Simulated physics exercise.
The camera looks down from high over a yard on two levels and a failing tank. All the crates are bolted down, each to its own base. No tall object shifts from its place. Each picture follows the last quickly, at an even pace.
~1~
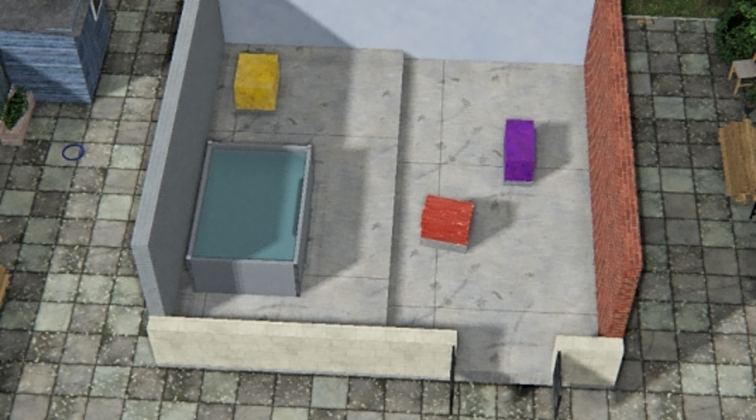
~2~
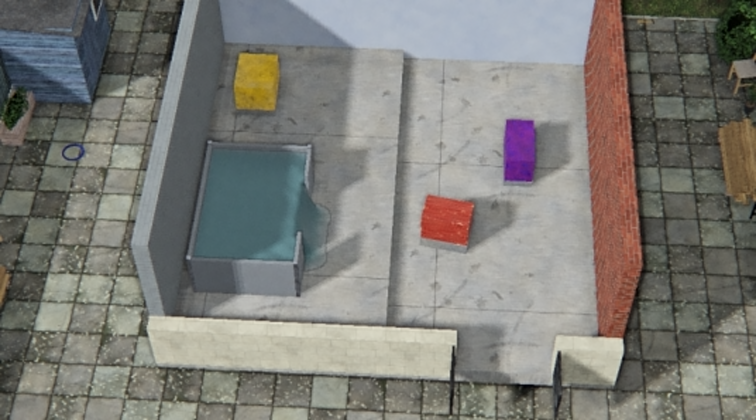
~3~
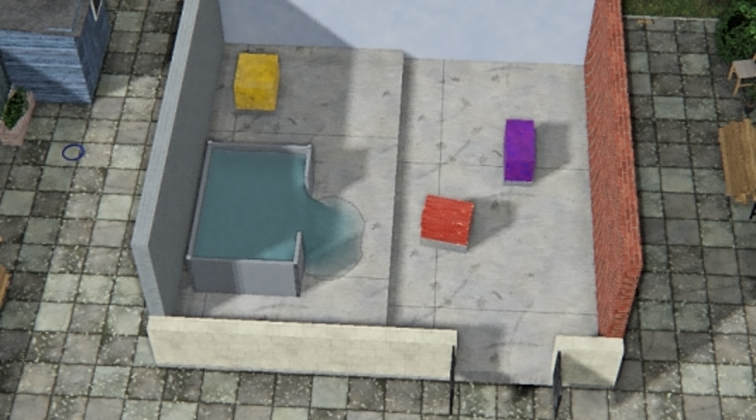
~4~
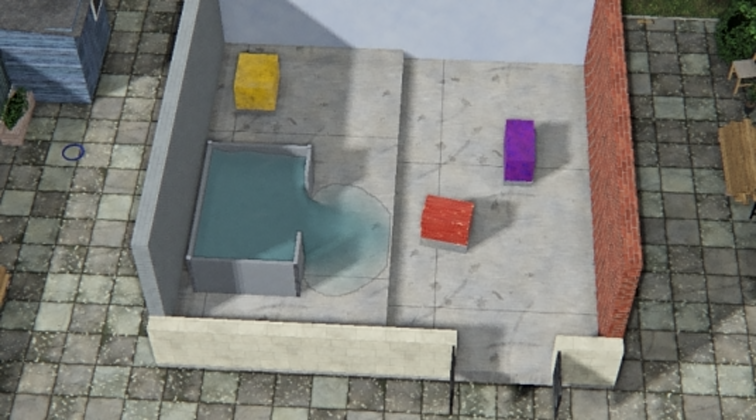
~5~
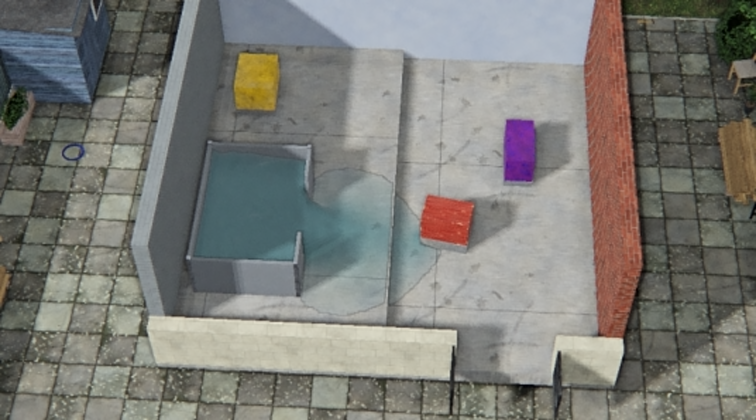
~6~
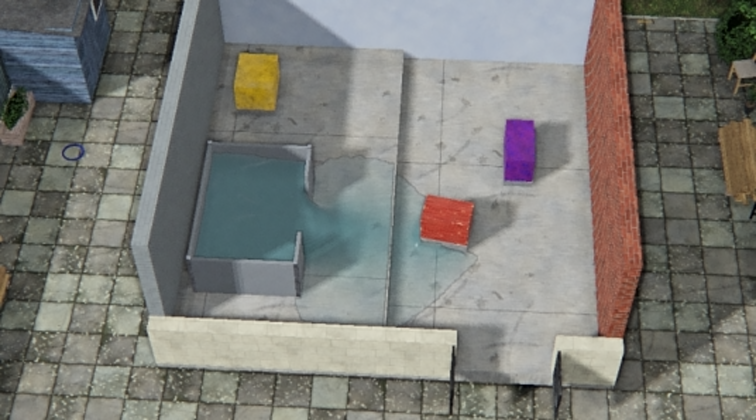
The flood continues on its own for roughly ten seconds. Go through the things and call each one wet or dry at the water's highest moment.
Called one by one: The red crate is wet; the yellow crate is dry; the purple crate is wet.
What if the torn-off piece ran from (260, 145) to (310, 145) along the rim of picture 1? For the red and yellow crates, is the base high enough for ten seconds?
The red crate is not reached; the yellow crate is reached.
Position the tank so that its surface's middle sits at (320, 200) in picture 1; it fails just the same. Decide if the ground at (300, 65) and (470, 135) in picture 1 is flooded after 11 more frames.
The first is not reached, and then the second is wetted.
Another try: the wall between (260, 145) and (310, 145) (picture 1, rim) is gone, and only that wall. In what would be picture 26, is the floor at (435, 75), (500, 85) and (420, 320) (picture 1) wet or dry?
Place one: Reached by the flood. Place two: Reached by the flood. Place three: Spared by the leak.
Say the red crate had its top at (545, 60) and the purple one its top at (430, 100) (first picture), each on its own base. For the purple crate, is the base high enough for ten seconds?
Result for purple: Overtopped.
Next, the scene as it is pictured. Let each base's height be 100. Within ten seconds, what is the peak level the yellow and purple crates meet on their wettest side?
Some 0 and 190 % respectively.
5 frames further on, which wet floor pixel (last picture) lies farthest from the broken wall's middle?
Approximate pixel: (596, 314).
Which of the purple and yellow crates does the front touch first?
My pick is the purple crate.
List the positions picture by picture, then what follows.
The water tank at (252, 204) is whole and still, in the first picture.
Water pours out at (303, 224) and has run to (320, 208), in the second picture.
The front is at (351, 265), out from the gap at (303, 227), in the third picture.
The front is at (391, 222), out from the gap at (303, 227), in the fourth picture.
The front is at (432, 258), out from the gap at (303, 227), in the fifth picture.
The front is at (469, 260), out from the gap at (303, 227), in the sixth picture.
A moment on, water covers 35 % of the floor; the red crate water round its plinth, the yellow crate not reached, the purple crate water round its plinth.
Next, water covers 50 % of the floor; the red crate water round its plinth, the yellow crate not reached, the purple crate water round its plinth.
Then, water covers 60 % of the floor; the red crate water round its plinth, the yellow crate not reached, the purple crate water round its plinth.
Later, water covers 65 % of the floor; the red crate water round its plinth, the yellow crate not reached, the purple crate water round its plinth.
In the end, water covers 60 % of the floor; the red crate was topped, the yellow crate stayed above the water, the purple crate was topped.
